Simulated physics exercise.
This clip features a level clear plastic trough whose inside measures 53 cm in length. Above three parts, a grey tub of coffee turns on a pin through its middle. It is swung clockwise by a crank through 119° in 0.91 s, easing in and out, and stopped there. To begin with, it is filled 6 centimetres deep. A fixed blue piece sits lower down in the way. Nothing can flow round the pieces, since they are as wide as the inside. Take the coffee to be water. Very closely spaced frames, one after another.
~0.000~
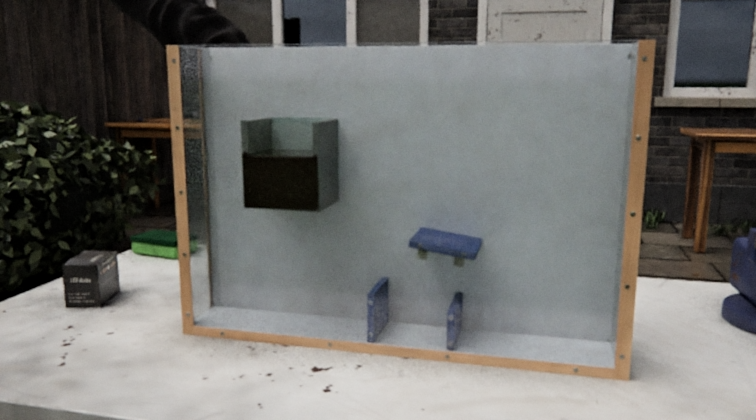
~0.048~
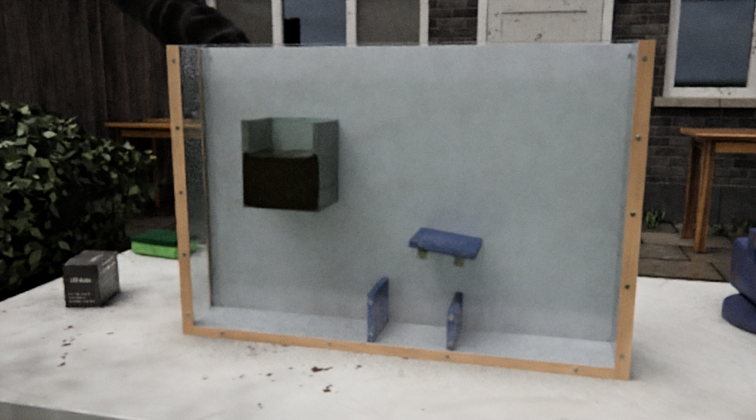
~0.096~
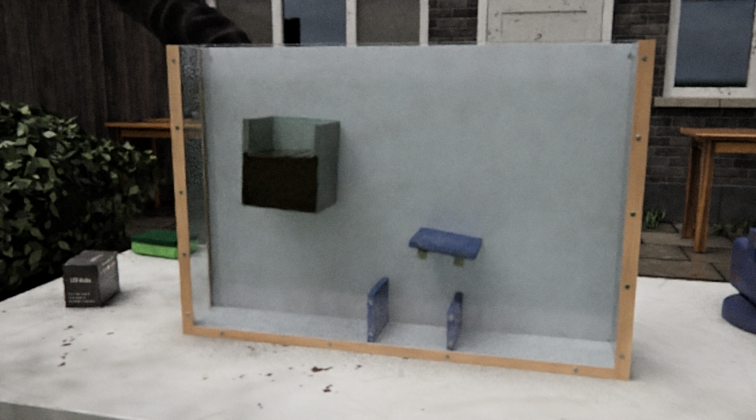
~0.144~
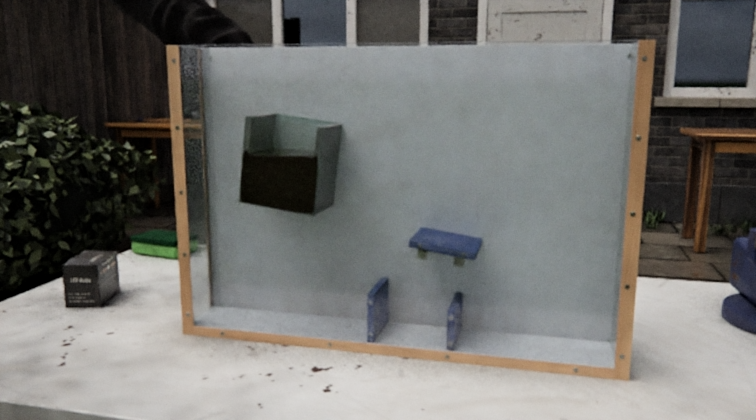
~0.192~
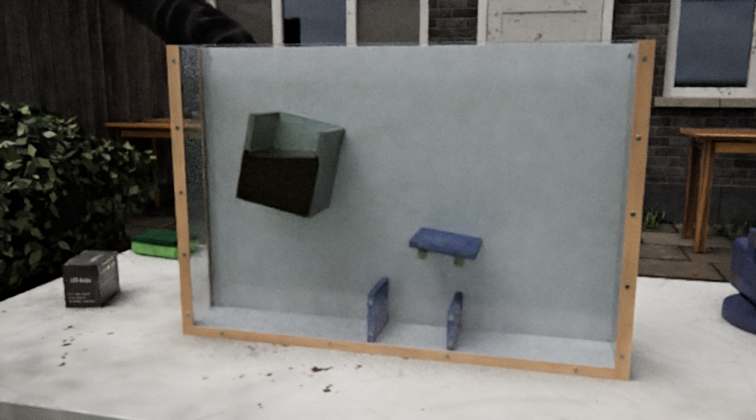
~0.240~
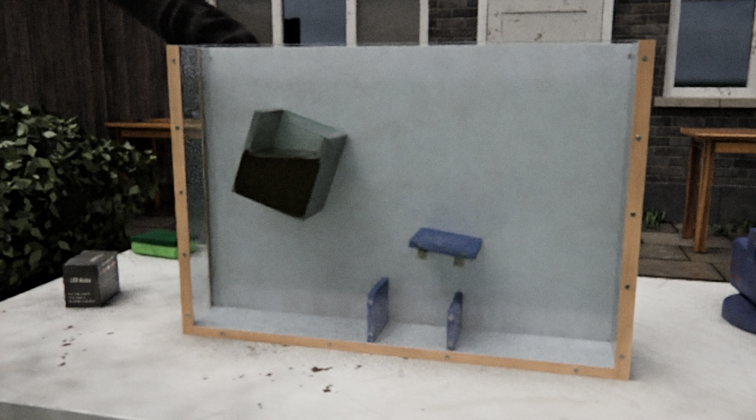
A grey, open-topped tub of dark brown coffee hangs at the upper left inside a clear, wood-edged trough on a pale outdoor table, seen from the front. Below it to the right are a small blue ledge and two upright blue dividers, with a dark box and green sponge at left. The tub slowly tilts clockwise, its coffee shifting slightly, while the camera stays still.
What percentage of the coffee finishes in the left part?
About 60 per cent.
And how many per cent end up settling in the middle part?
Share at rest: Close to 36 %.
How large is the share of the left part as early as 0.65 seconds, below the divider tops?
2 %.
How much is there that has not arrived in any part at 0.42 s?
Roughly 100 per cent.
Then, 0.42 s in, hardly anything has reached the bottom yet.
Then, 0.65 s in, 8 per cent is down, the largest part in the middle part.
Then, 0.95 s in, 88 per cent is down, the largest part in the left part.
Finally, the split from left to right is 62, 35 and 2 per cent.
